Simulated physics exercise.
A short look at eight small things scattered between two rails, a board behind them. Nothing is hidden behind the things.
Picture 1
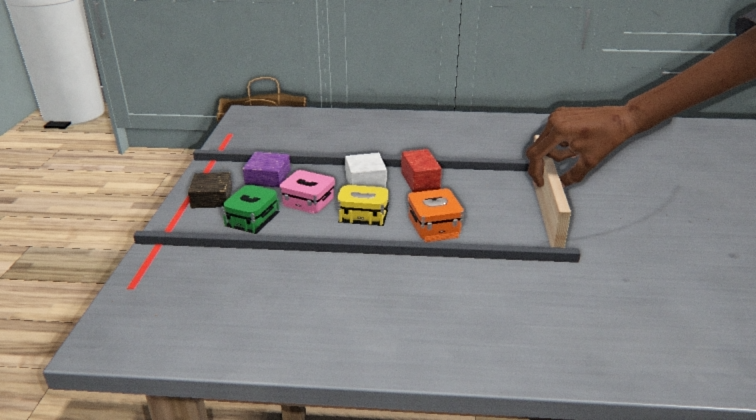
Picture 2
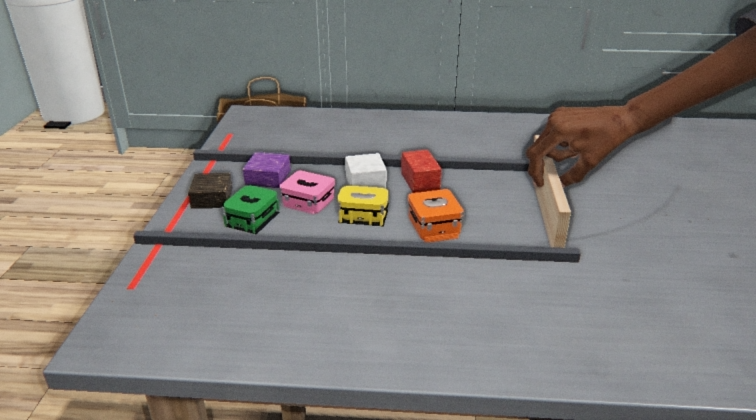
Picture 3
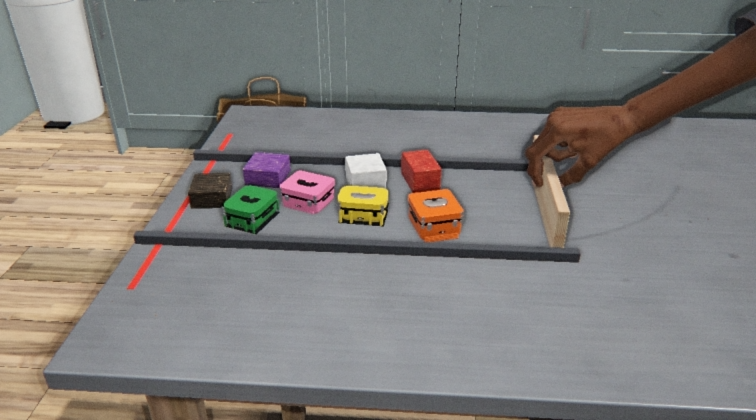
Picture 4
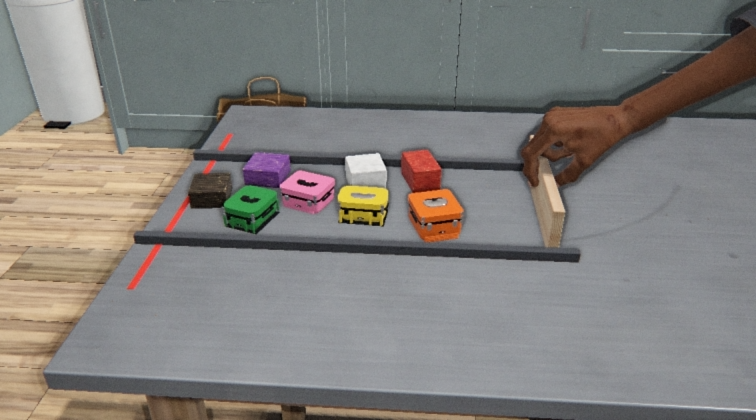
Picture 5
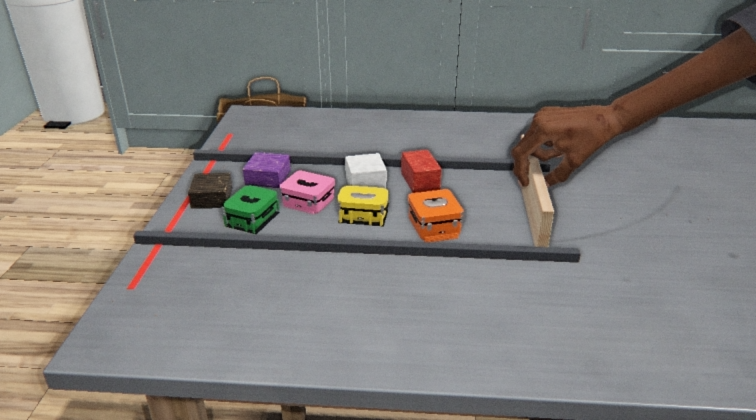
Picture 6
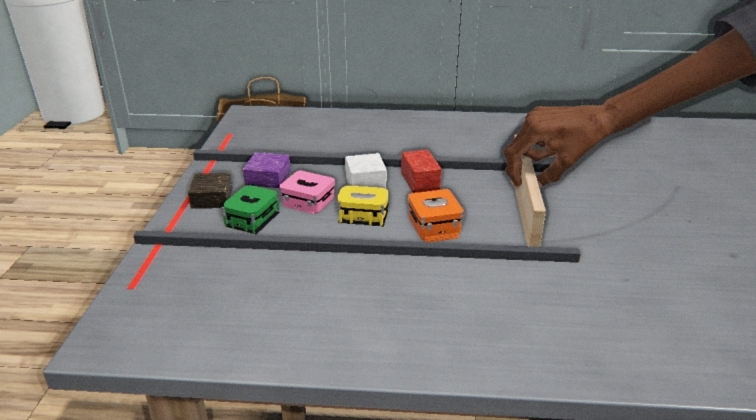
On a grey tabletop, eight small coloured blocks and cases sit still between two dark rails near a strip of red tape, while a hand at the right holds an upright wooden board and moves it slightly left.
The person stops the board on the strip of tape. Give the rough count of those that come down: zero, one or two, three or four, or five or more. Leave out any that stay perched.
Here the number that fall off is five or more.
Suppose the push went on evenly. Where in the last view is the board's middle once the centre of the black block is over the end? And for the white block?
About (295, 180), and (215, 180) for the other.
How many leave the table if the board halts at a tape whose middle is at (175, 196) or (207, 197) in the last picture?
In that order 8 and 6.
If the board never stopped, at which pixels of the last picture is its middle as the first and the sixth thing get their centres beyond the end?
Its middle is around (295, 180) and later (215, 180).
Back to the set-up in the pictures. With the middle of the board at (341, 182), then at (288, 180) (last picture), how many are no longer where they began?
By then 8, and 8.
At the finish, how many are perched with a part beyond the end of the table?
The number is 2.
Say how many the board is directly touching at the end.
In contact: 2.
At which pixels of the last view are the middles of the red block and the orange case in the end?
Near (190, 163) and (156, 203).
Soon after, none off yet; black block at rest near (211, 191); purple block moving near (264, 168); green case at rest near (251, 210).
In the end, the number that fall off is five or more; gone, yellow case, white block, pink case, green case, purple block and black block.
